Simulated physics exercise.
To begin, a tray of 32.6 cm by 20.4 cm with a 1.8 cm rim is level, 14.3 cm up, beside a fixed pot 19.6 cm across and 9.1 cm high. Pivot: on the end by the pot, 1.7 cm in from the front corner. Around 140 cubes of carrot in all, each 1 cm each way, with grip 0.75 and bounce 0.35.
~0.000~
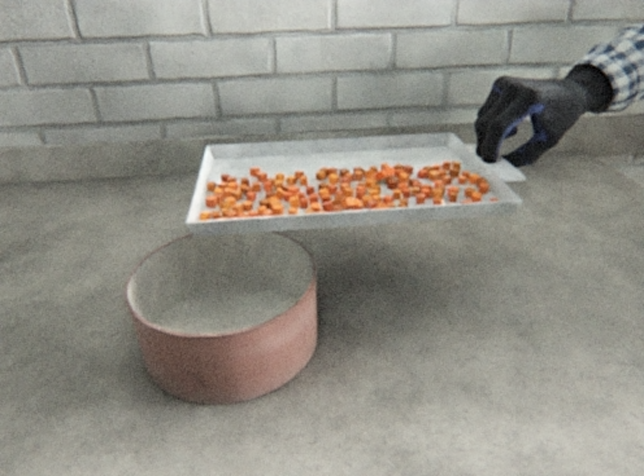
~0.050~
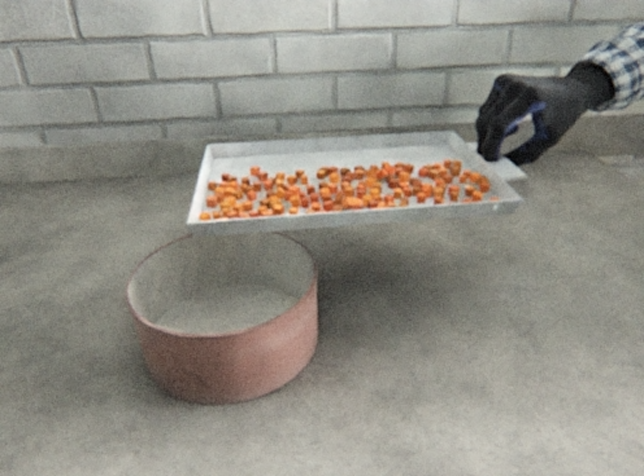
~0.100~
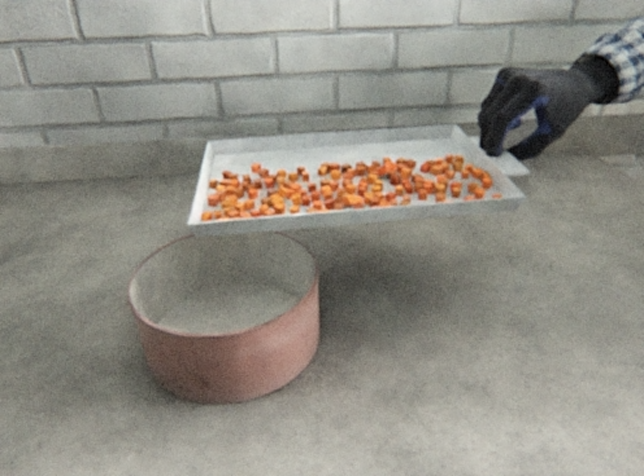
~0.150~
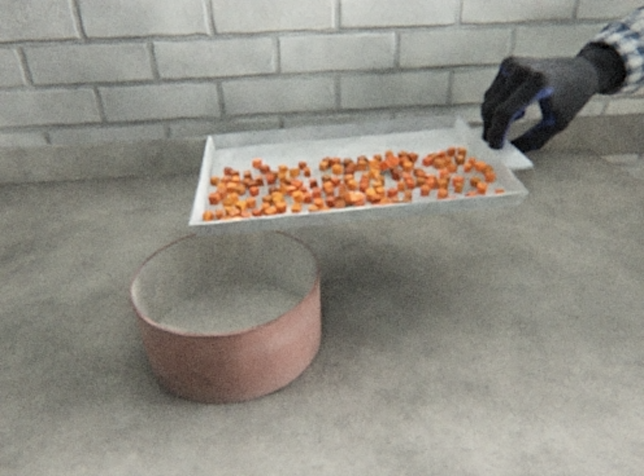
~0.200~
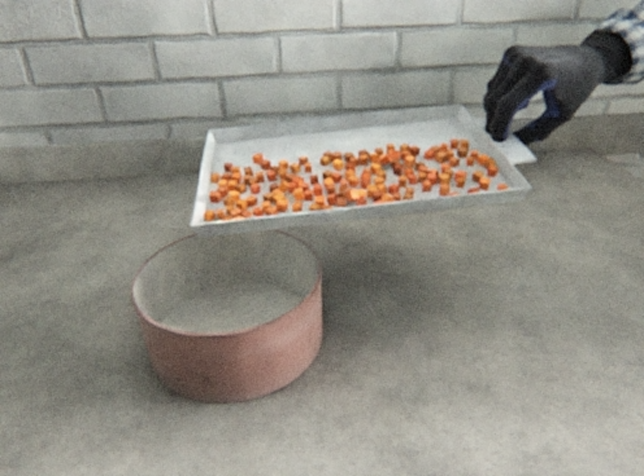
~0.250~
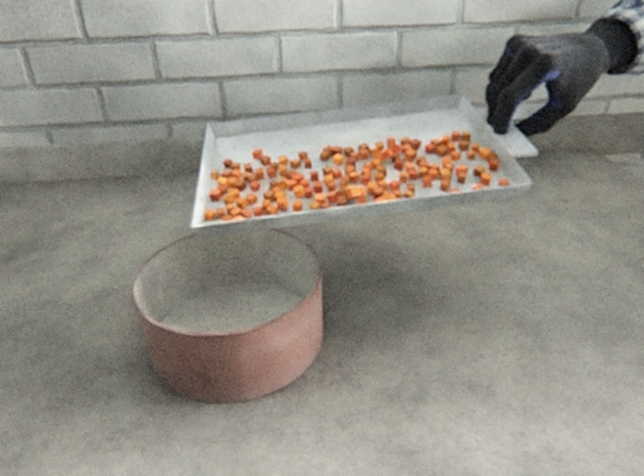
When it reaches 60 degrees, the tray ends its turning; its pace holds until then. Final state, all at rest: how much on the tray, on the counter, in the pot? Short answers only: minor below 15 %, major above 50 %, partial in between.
Tray: Major, counter: Minor, pot: Minor.
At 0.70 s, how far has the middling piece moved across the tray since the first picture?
Displacement on the tray: About 1 cm.
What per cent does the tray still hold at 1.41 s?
Estimate: About 95 percent.
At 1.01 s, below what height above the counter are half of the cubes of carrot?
Roughly 20 cm.
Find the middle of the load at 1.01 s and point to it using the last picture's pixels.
Expected load position: Near (324, 174).
Then, at 0.70 s, tilt 34 degrees; the tray holds 100 %, the pot 0 %.
After 1.01 s, tilt 50 degrees; the tray holds 100 %, the pot 0 %.
After 1.41 s, tilt 60 degrees; the tray holds 95 %, the pot 5 %.
By 2.8 s all is still; tray 95 %, counter 0 %, pot 5 %.
